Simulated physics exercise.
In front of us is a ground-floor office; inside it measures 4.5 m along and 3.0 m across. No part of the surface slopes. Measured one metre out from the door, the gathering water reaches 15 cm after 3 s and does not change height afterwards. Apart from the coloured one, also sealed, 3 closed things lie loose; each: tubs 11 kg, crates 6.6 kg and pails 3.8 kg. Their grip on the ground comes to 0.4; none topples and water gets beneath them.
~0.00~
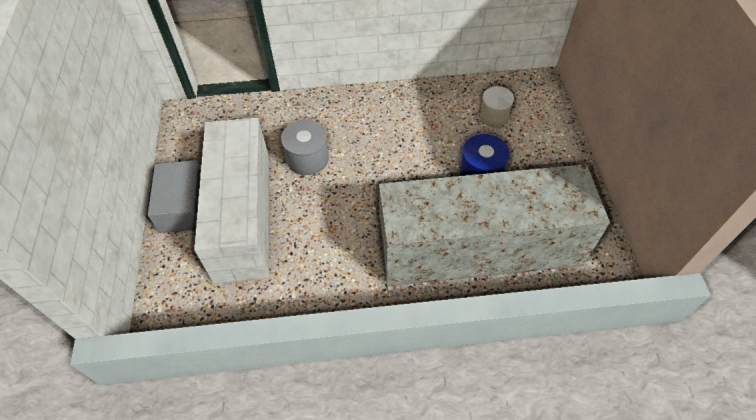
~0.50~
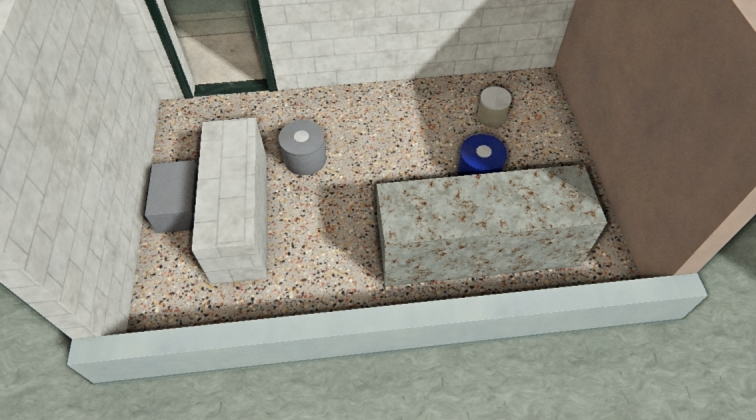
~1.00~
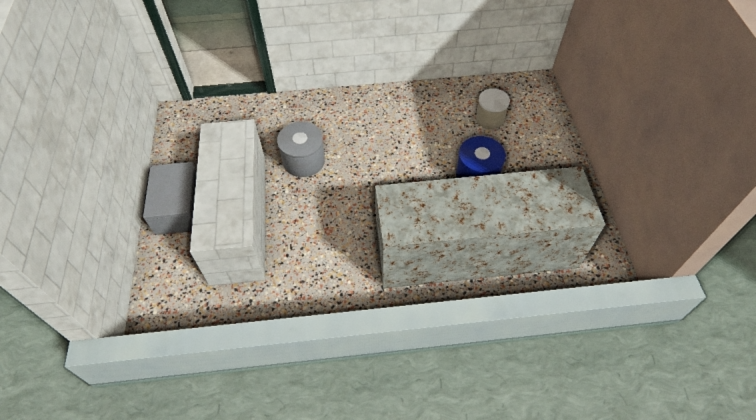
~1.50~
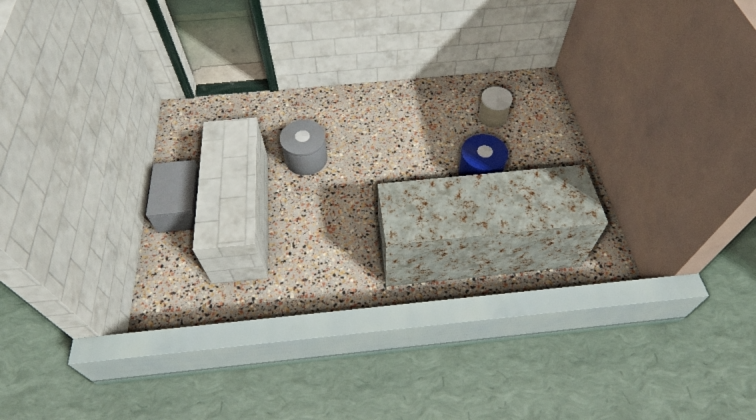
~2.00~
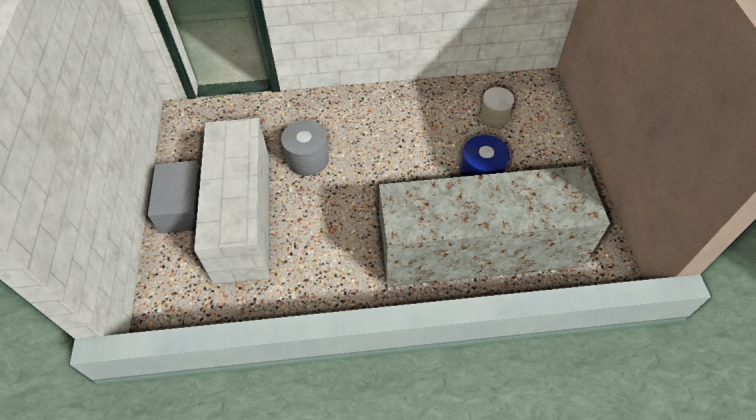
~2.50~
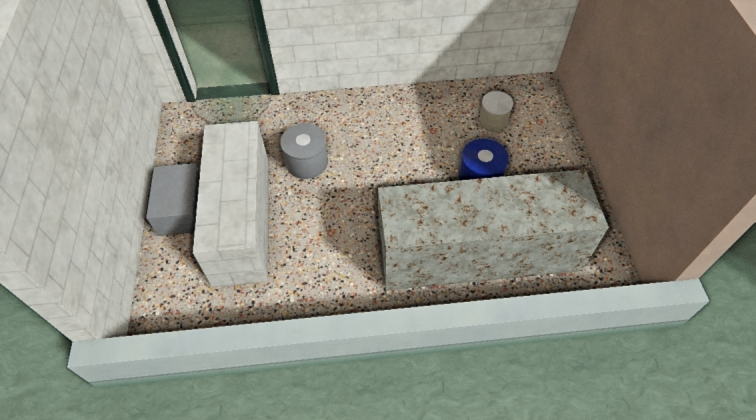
We see a room with a blue tub, two long blocks and smaller containers, all staying still, as murky green water covers the grey ground outside, then fills the doorway at upper left and spreads slightly onto the speckled floor.
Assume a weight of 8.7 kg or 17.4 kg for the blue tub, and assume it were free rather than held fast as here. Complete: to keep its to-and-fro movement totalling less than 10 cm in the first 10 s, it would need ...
It would need just the lighter mass.
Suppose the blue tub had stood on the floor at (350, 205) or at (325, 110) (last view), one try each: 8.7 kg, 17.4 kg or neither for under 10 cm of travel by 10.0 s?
One by one: The small mass suffices; the small mass suffices.
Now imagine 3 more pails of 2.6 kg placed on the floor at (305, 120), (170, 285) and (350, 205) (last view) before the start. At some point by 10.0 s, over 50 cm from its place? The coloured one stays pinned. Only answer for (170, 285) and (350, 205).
Respectively, exceeded and not exceeded.
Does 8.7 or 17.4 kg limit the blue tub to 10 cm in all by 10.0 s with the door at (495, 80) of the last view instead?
Note: Only the heavier mass keeps it.
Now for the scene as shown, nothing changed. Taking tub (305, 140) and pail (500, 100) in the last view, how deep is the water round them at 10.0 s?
Depth approx. 4 cm / 2 cm.
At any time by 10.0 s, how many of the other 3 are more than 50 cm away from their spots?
Answer: 1.
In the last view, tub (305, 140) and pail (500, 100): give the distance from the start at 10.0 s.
20 cm and 0 cm respectively.
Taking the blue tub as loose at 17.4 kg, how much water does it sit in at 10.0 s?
Around 1 cm.
After 3.5 s the blue tub would be 0 cm from its start with 8.7 kg and 0 cm from its start with 17.4 kg; 0 cm of water round it then.
After 4.5 s the blue tub would be 0 cm from its start with 8.7 kg and 0 cm from its start with 17.4 kg; 0 cm of water round it then.
After 7.0 s the blue tub would be 0 cm from its start with 8.7 kg and 0 cm from its start with 17.4 kg; 1 cm of water round it then.
After 10.0 s the blue tub would be 0 cm from its start with 8.7 kg and 0 cm from its start with 17.4 kg; 1 cm of water round it then.
